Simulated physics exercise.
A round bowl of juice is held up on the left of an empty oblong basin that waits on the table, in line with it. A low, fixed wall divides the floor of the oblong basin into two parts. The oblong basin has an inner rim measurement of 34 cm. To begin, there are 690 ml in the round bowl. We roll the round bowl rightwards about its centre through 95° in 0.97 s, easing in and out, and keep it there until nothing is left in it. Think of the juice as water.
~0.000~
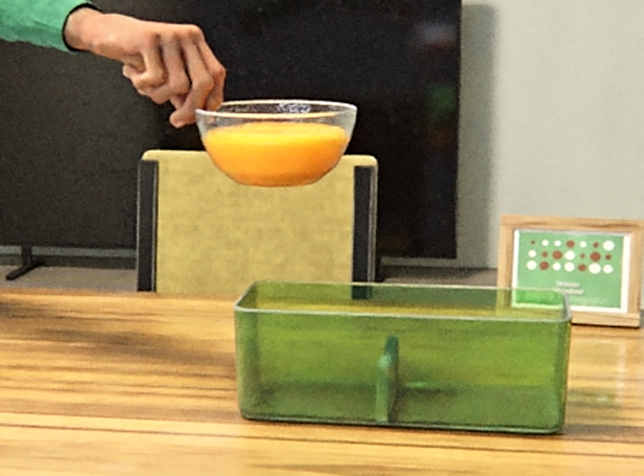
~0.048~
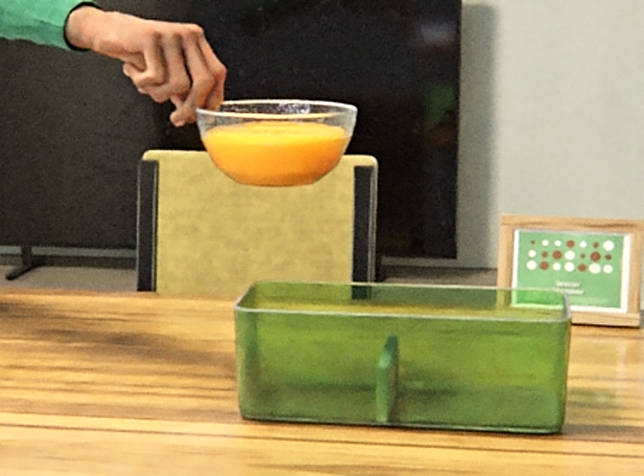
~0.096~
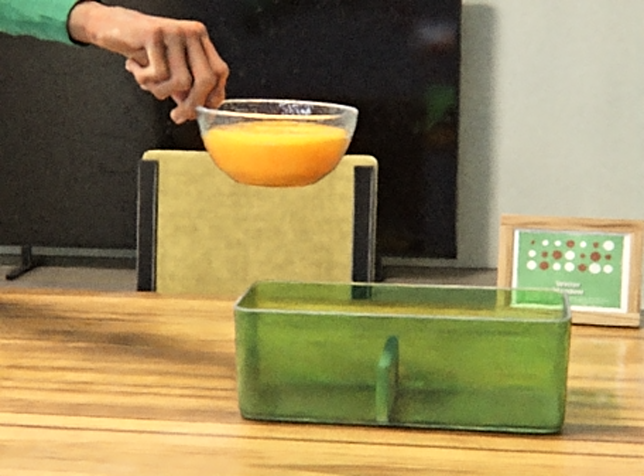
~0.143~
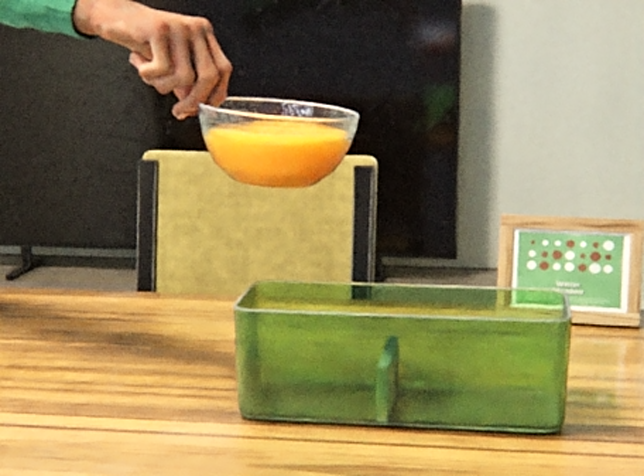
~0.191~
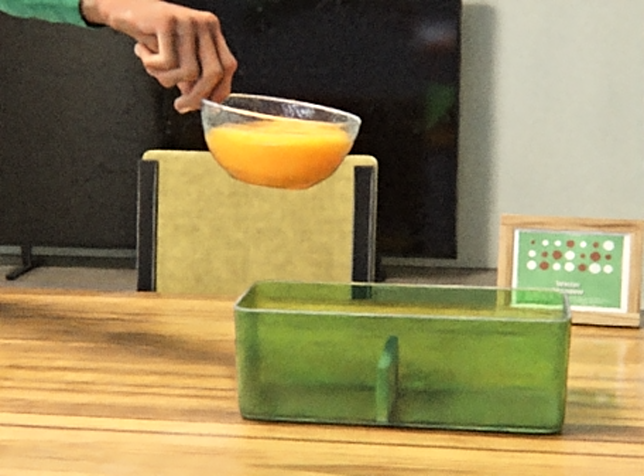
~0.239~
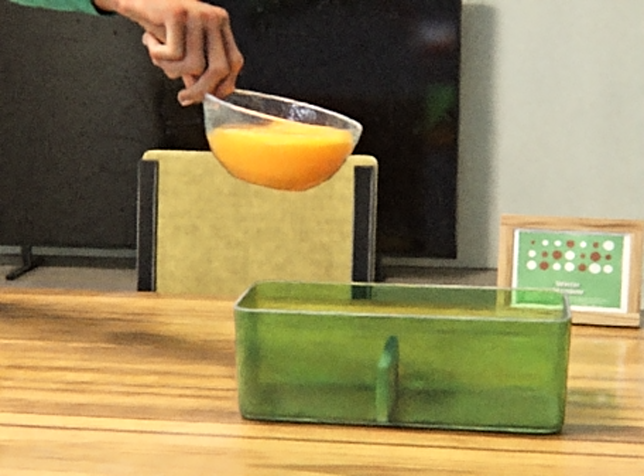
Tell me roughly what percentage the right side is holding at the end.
At the end it holds about 73 per cent.
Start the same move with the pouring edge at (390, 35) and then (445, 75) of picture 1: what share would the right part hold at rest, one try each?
In order, 95 and 95 per cent.
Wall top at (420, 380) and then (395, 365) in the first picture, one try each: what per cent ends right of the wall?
Some 45 in a hundred, then some 70 in a hundred.
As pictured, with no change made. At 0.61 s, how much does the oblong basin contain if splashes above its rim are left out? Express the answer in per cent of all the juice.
Near 10 in a hundred.
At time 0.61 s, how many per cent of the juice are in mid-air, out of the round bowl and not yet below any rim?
Estimate: Some 38 % of the total.
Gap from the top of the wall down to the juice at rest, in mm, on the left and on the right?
About 48 mm left, about 36 mm right.
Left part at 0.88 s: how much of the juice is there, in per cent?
Left share: Approx. 12 %.
By 0.61 s the tilt is 66° and 51 per cent is still to pour, 1 is left of the wall and 9 right of it.
By 0.88 s the tilt is 93° and 5 per cent is still to pour, 12 is left of the wall and 70 right of it.
By 1.16 s the tilt is 95° and 0 per cent is still to pour, 26 is left of the wall and 73 right of it.
By 1.47 s the tilt is 95° and 0 per cent is still to pour, 26 is left of the wall and 73 right of it.
At rest 26 per cent lies left of the wall, 73 right of it and 1 outside.
